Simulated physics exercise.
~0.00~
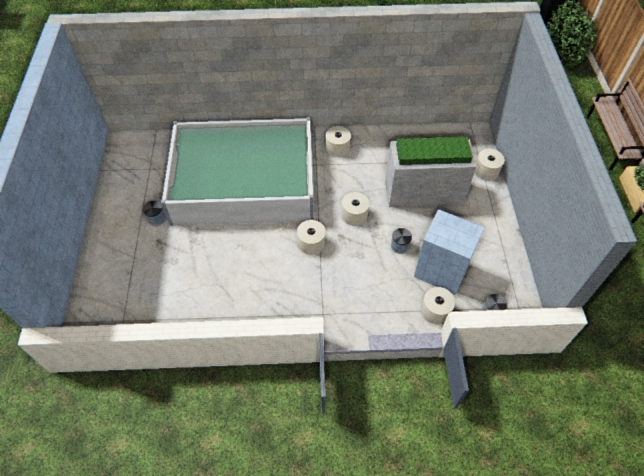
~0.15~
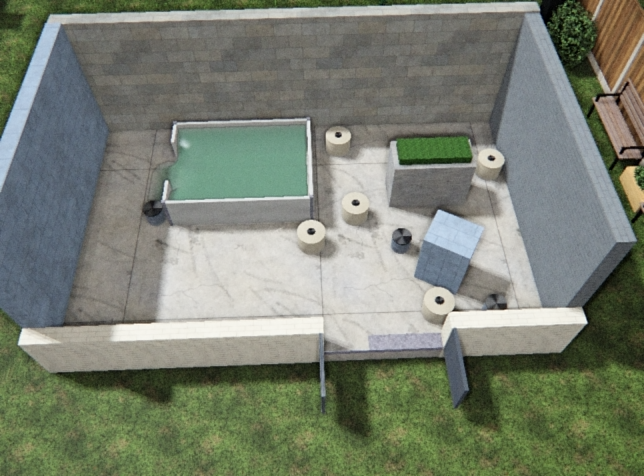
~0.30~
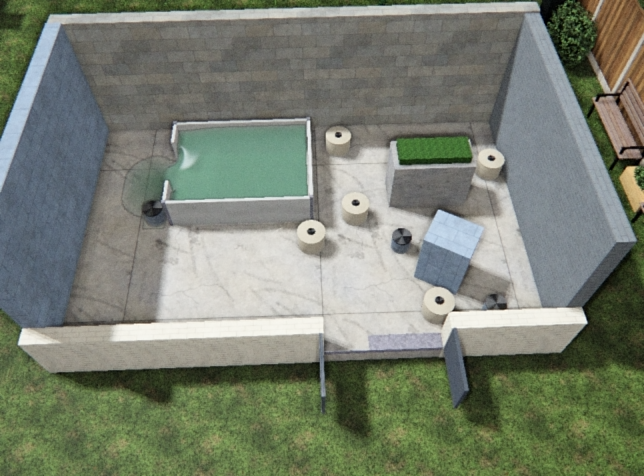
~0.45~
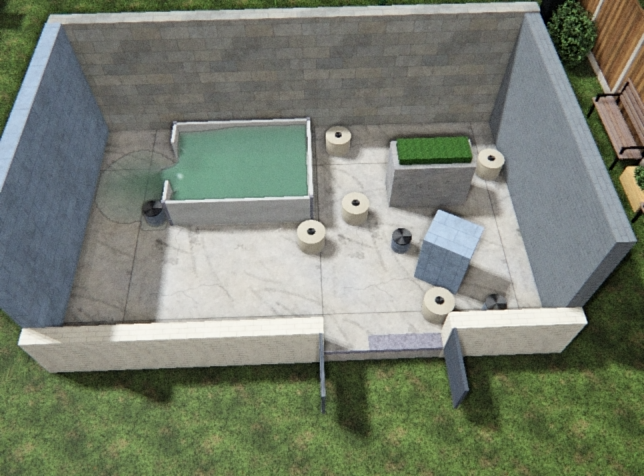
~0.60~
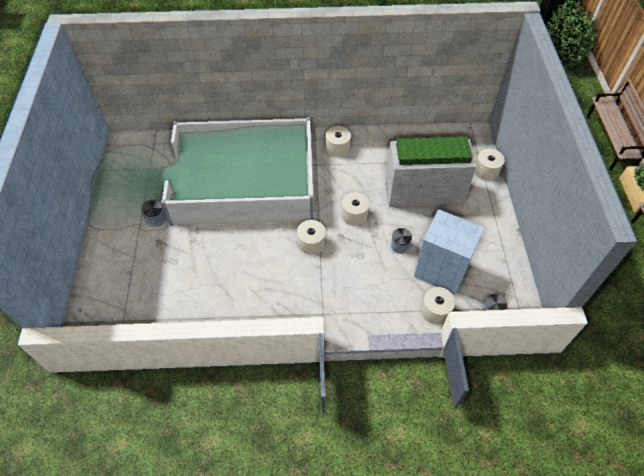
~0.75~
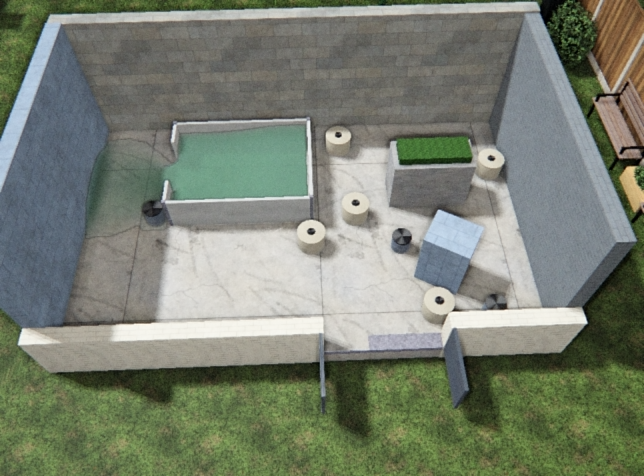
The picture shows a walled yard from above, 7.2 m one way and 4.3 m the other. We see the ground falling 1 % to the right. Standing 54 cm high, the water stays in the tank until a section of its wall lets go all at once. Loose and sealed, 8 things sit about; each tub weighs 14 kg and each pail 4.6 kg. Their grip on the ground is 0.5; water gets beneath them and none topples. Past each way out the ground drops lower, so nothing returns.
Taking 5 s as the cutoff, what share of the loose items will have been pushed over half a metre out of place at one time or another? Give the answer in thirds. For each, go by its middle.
Under a third.
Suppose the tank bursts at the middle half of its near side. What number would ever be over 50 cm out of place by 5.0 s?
Result: 3 of them.
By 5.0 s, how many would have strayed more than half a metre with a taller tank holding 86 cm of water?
In that case the number is 4.
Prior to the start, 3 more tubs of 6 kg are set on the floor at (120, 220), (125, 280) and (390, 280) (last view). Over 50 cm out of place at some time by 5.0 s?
So it's gets above, then gets above, then stays below.
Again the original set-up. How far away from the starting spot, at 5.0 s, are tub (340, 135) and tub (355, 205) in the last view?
First: 0 cm. Second: 0 cm.
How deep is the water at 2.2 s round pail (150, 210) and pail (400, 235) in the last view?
I'd estimate 2 cm for the first and 0 cm for the second.
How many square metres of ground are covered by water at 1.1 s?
That flooded area is roughly 7.0 m2.
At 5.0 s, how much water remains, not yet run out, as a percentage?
Somewhere near 100 percent, give or take.
After 1.1 s 0 of 8 are over 50 cm from their spots; 0 afloat.
After 2.2 s 0 of 8 are over 50 cm from their spots; 0 afloat.
After 3.5 s 0 of 8 are over 50 cm from their spots; 0 afloat.
After 5.0 s 0 of 8 are over 50 cm from their spots, and 0 have been at some point; 0 afloat.
